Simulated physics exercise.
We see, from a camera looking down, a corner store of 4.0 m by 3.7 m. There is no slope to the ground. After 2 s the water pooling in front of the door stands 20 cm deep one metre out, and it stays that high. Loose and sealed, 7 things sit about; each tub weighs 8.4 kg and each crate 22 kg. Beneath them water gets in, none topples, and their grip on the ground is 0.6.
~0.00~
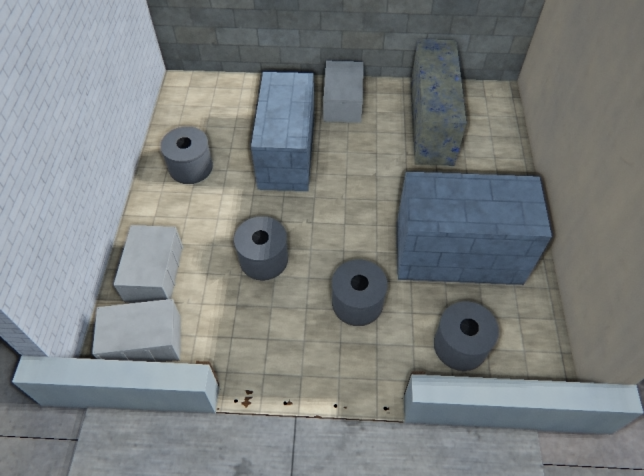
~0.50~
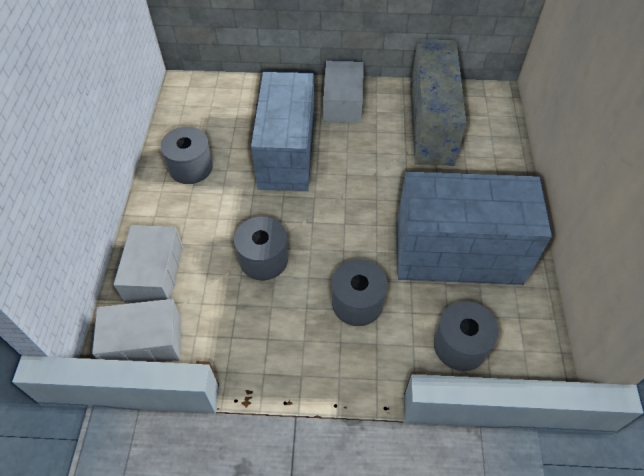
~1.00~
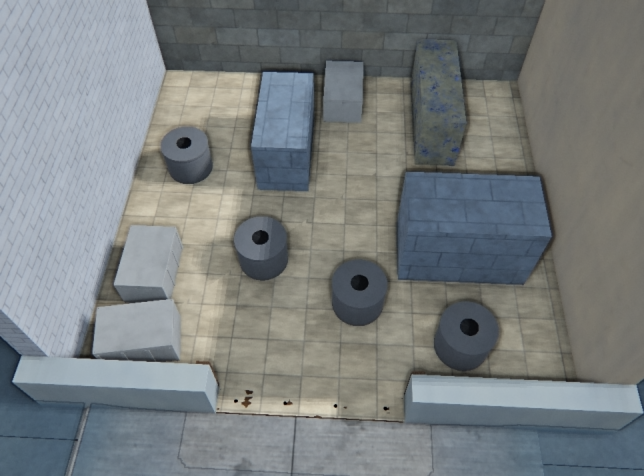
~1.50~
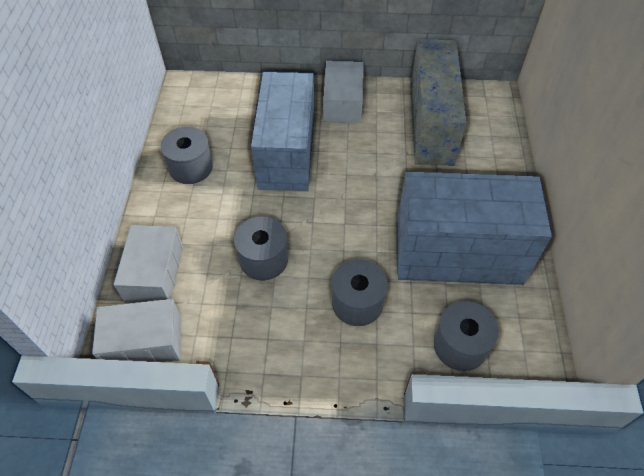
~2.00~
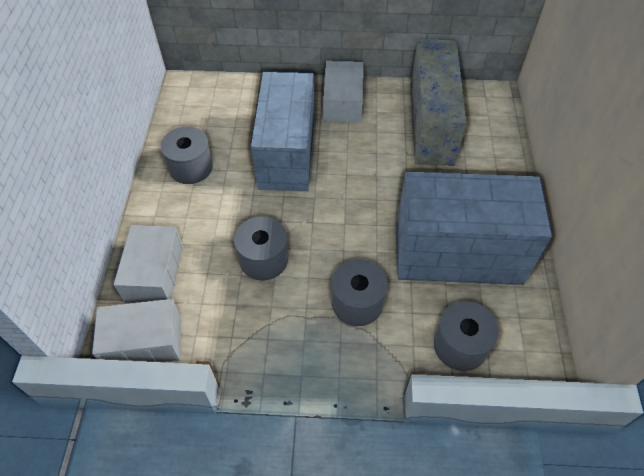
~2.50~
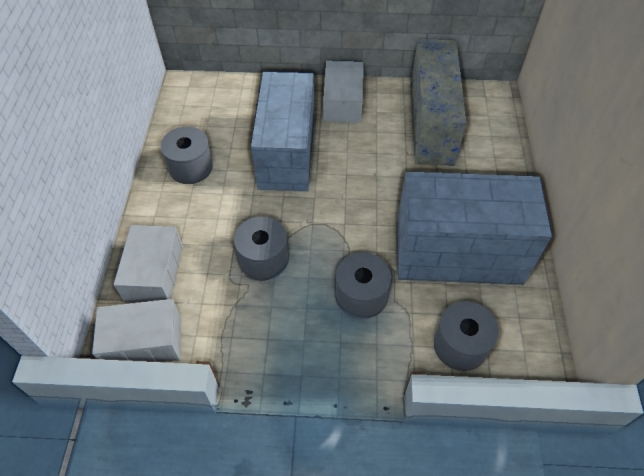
Water spreading through the front opening onto a tiled floor among grey tubs and blocks, one middle tub shifting slightly.
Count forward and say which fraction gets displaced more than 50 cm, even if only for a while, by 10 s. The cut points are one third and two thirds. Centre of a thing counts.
It falls between one third and two thirds.
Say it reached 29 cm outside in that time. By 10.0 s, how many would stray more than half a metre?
Then 7 of them.
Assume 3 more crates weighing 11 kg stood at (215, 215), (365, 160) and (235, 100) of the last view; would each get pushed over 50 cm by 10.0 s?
Result by item, in order: Beyond the cutoff, beyond the cutoff, inside the cutoff.
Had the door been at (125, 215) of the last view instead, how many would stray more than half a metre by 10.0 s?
The count would be 5.
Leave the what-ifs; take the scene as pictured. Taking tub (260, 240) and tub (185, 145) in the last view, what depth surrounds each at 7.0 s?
Depth approx. 12 cm / 13 cm.
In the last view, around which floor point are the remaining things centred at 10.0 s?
Around (239, 211).
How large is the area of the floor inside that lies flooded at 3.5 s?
The covered patch comes to about 5.5 m2.
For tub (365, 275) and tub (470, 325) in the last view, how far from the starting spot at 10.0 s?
Respectively 250 and 5 centimetres.
After 3.5 s 2 of 7 are over 50 cm from their spots; 0 afloat.
After 4.5 s 2 of 7 are over 50 cm from their spots; 2 afloat.
After 7.0 s 4 of 7 are over 50 cm from their spots; 4 afloat.
After 10.0 s 4 of 7 are over 50 cm from their spots, and 4 have been at some point; 7 afloat.
